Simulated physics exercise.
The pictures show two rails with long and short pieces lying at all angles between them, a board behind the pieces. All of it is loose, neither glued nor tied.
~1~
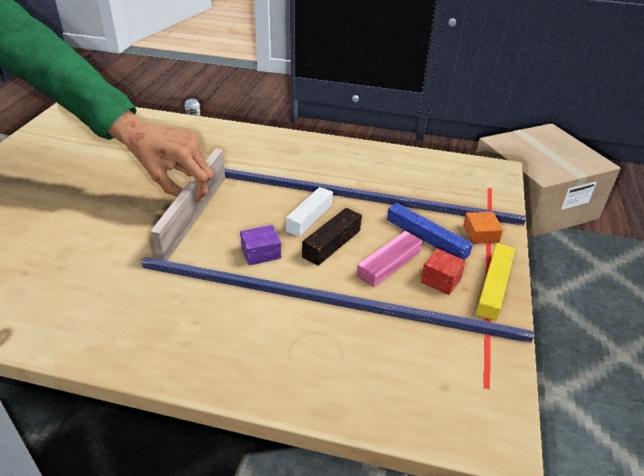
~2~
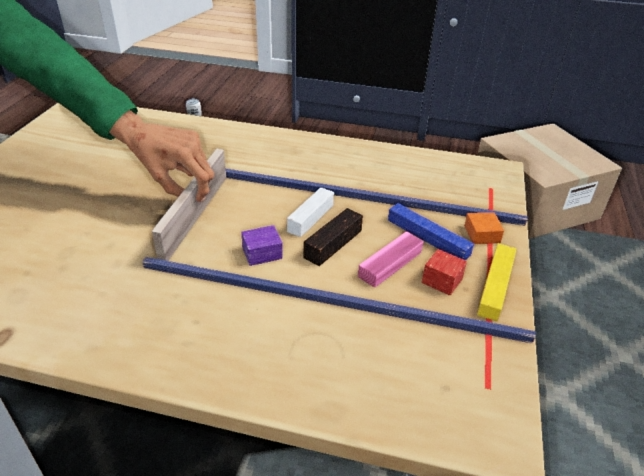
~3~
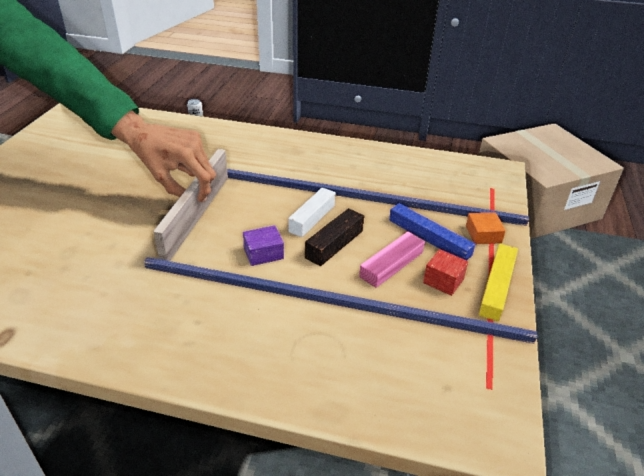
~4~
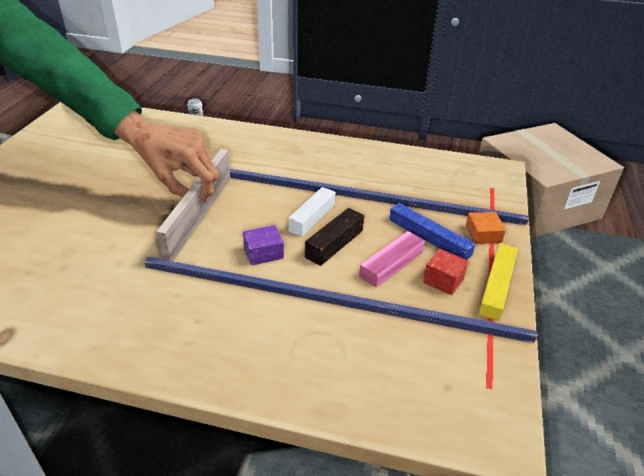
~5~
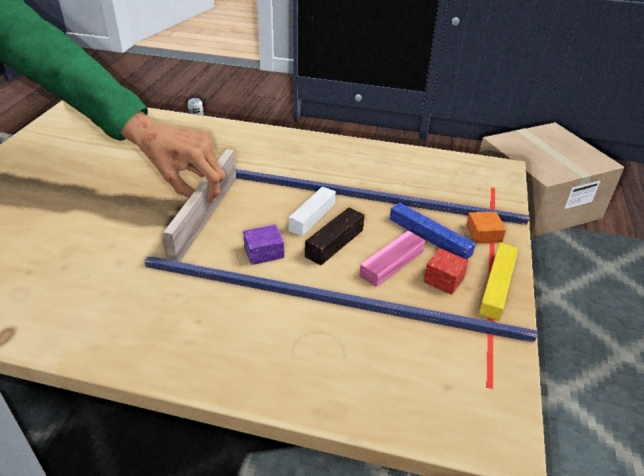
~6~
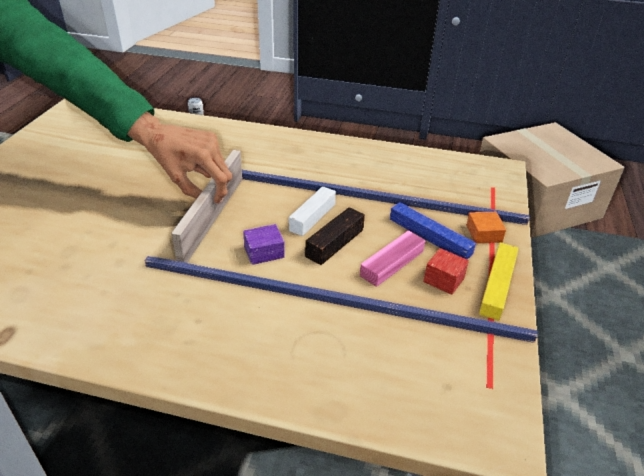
Hand in green sleeve sliding a wooden board slightly right between two blue rails, with colourful blocks lying still before it.
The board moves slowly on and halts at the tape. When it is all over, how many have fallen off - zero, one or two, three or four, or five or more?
By then five or more have fallen off.
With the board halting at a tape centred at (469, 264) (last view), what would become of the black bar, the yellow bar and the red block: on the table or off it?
Well, the black bar stays where it is, the yellow bar comes off, and the red block? It comes off.
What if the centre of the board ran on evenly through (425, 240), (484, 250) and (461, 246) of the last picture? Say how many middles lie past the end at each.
Middles past end - pos 1: 1, pos 2: 5, pos 3: 2.
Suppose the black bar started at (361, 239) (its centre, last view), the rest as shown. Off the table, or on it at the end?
I reckon from there it stays aboard.
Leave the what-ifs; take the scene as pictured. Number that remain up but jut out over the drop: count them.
Counting them gives 1.
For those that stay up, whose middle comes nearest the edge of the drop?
Closest at the end: The black bar.
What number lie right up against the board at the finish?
It adds up to 2.
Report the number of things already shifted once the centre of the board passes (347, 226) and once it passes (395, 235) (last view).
Answer - first 4, then 7.
Early on, none off yet; yellow bar at rest near (500, 280); orange block at rest near (486, 227); red block at rest near (446, 271).
A while later, none off yet; yellow bar at rest near (500, 280); orange block at rest near (486, 227); red block travelled a little near (465, 272).
Further along, one off so far; yellow bar in the air near (548, 375); orange block travelled about its own width near (512, 229); red block travelled well along near (544, 281).
Finally, the number that fall off is five or more; lost, pink stick, blue bar, red block, orange block and yellow bar.
